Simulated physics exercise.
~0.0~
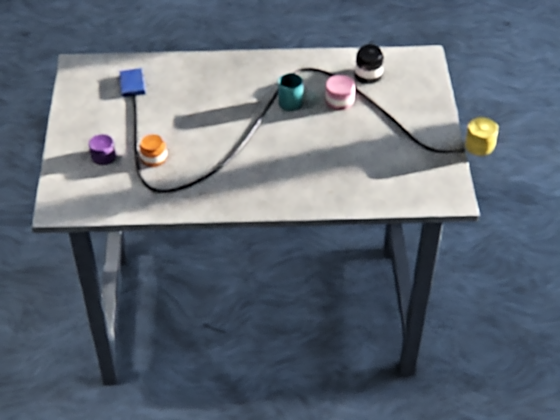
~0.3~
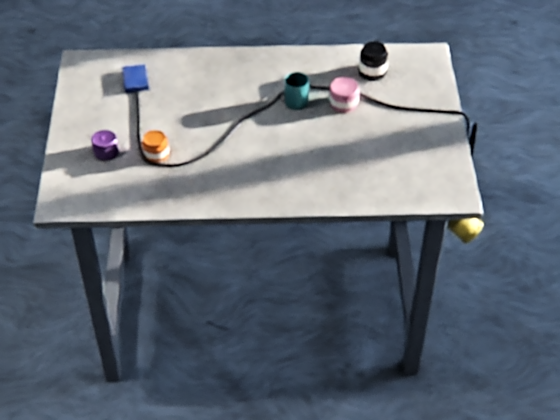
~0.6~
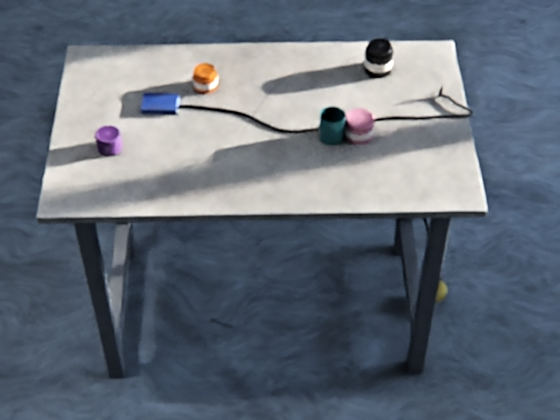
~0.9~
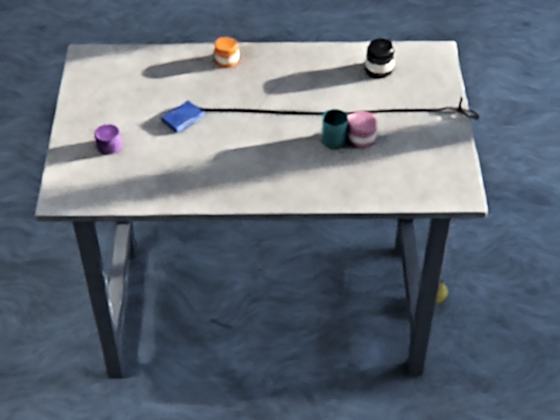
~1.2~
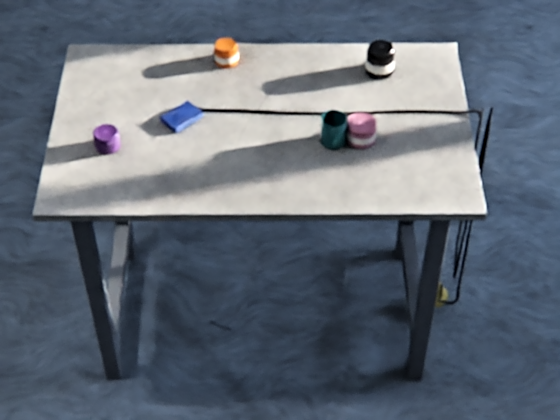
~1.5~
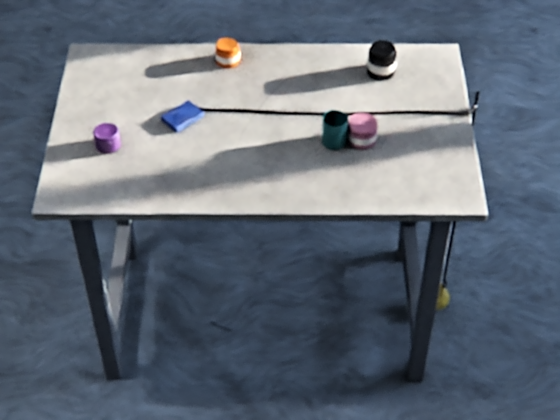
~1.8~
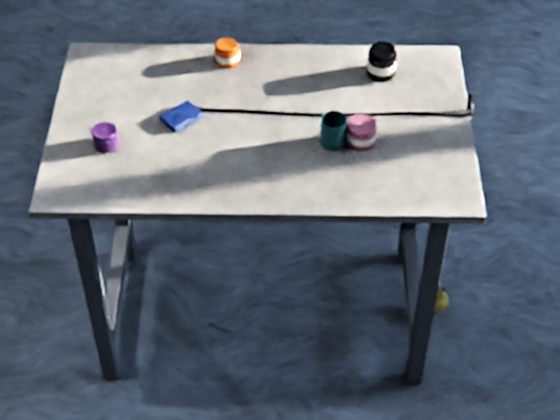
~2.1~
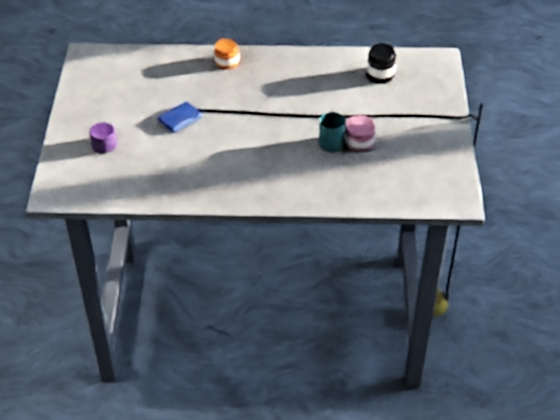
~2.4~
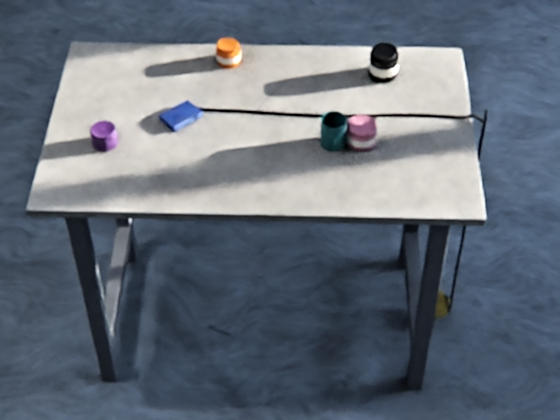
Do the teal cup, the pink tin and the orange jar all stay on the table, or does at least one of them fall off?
All of them stay on the table. The cable shifts the teal cup, the pink tin and the orange jar, but none of them goes over the edge.
